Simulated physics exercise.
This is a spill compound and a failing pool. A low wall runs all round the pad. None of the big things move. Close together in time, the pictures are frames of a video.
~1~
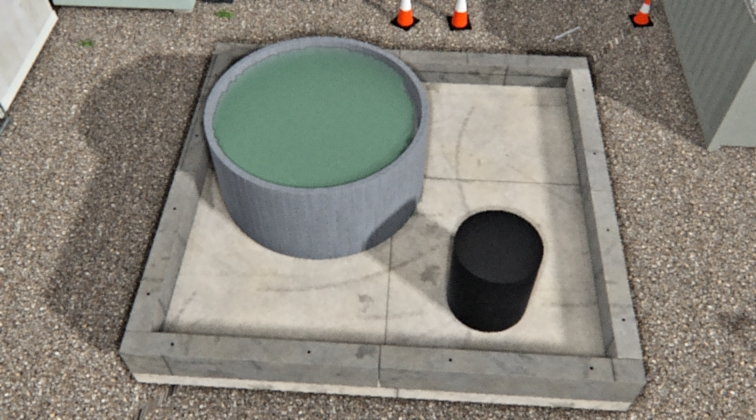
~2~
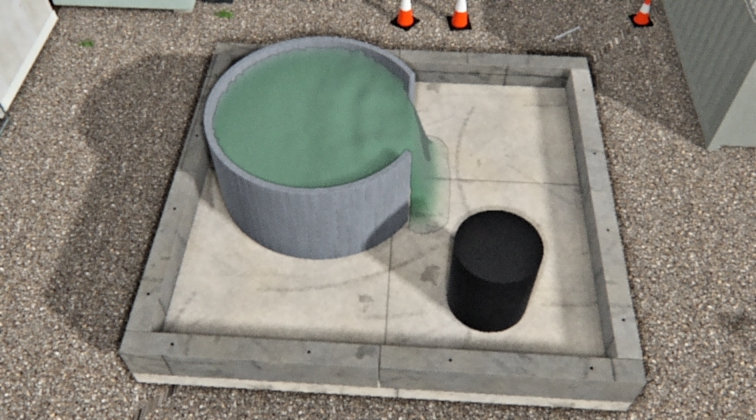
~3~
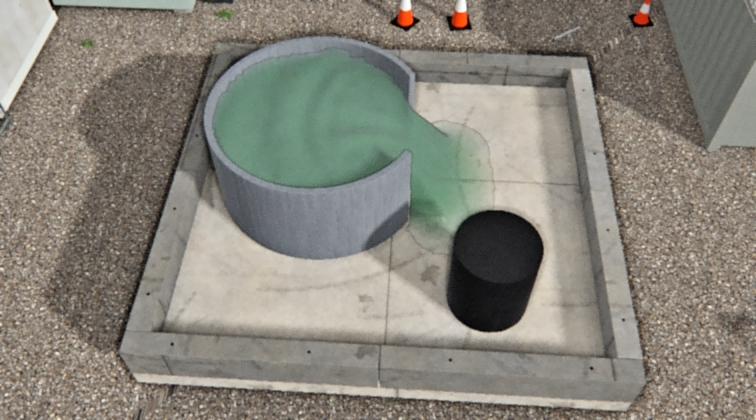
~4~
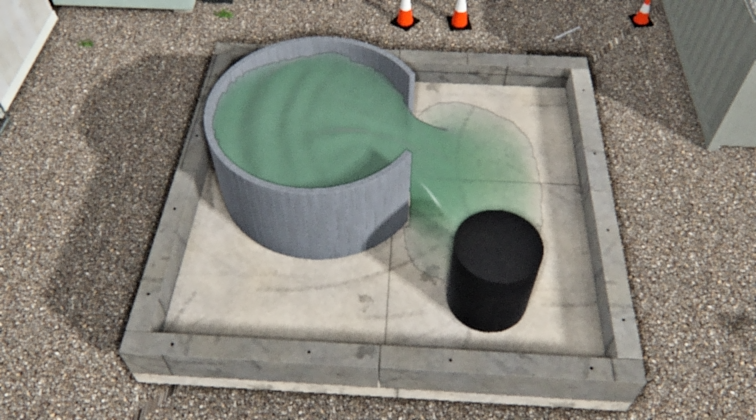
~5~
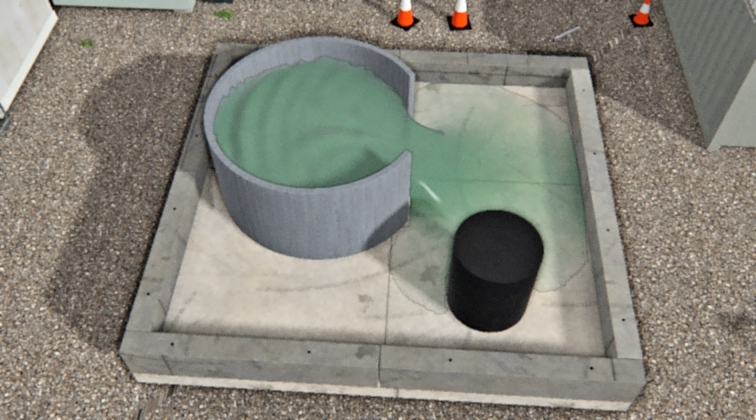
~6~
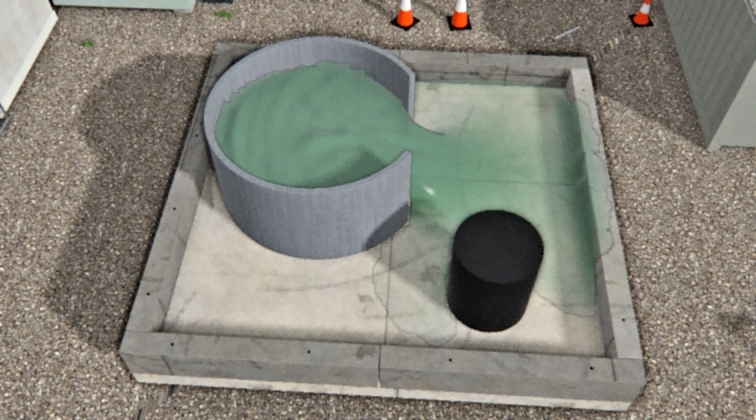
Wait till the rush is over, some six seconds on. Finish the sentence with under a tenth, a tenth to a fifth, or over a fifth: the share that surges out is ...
The share that surges out is a tenth to a fifth.
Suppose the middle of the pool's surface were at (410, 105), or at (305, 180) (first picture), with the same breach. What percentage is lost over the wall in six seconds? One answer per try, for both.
You'd get close to 26 per cent the first time and close to 12 per cent the second.
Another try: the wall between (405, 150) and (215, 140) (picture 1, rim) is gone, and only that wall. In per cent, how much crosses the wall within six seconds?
Around 22 in a hundred.
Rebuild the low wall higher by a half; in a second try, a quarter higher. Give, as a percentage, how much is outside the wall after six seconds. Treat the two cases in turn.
Roughly 4 per cent, then 8 per cent.
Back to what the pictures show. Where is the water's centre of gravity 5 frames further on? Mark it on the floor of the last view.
The water's centre sits above (396, 184).
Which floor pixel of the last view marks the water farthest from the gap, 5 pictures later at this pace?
The front should reach about (596, 372).
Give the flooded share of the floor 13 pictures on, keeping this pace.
About 80 in a hundred.
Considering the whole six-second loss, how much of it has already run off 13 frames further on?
Log: Around 80 %, estimated.
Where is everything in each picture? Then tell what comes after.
In the first frame, the pool at (317, 113) is whole and still.
In the second frame, the front is at (434, 142), out from the gap at (419, 161).
In the third frame, the front is at (467, 133), out from the gap at (418, 162).
In the fourth frame, water pours out at (418, 166) and has run to (510, 128).
In the fifth frame, water pours out at (418, 166) and has run to (567, 130).
In the sixth frame, the front is at (561, 92), out from the gap at (418, 166).
A moment on, water covers 45 % of the floor; the low wall has let 0 % over.
Next, water covers 50 % of the floor; the low wall has let 2 % over.
Then, water covers 70 % of the floor; the low wall has let 12 % over.
Later, water covers 75 % of the floor; the low wall has let 15 % over.
In the end, water covers 80 % of the floor; the low wall has let 15 % over.
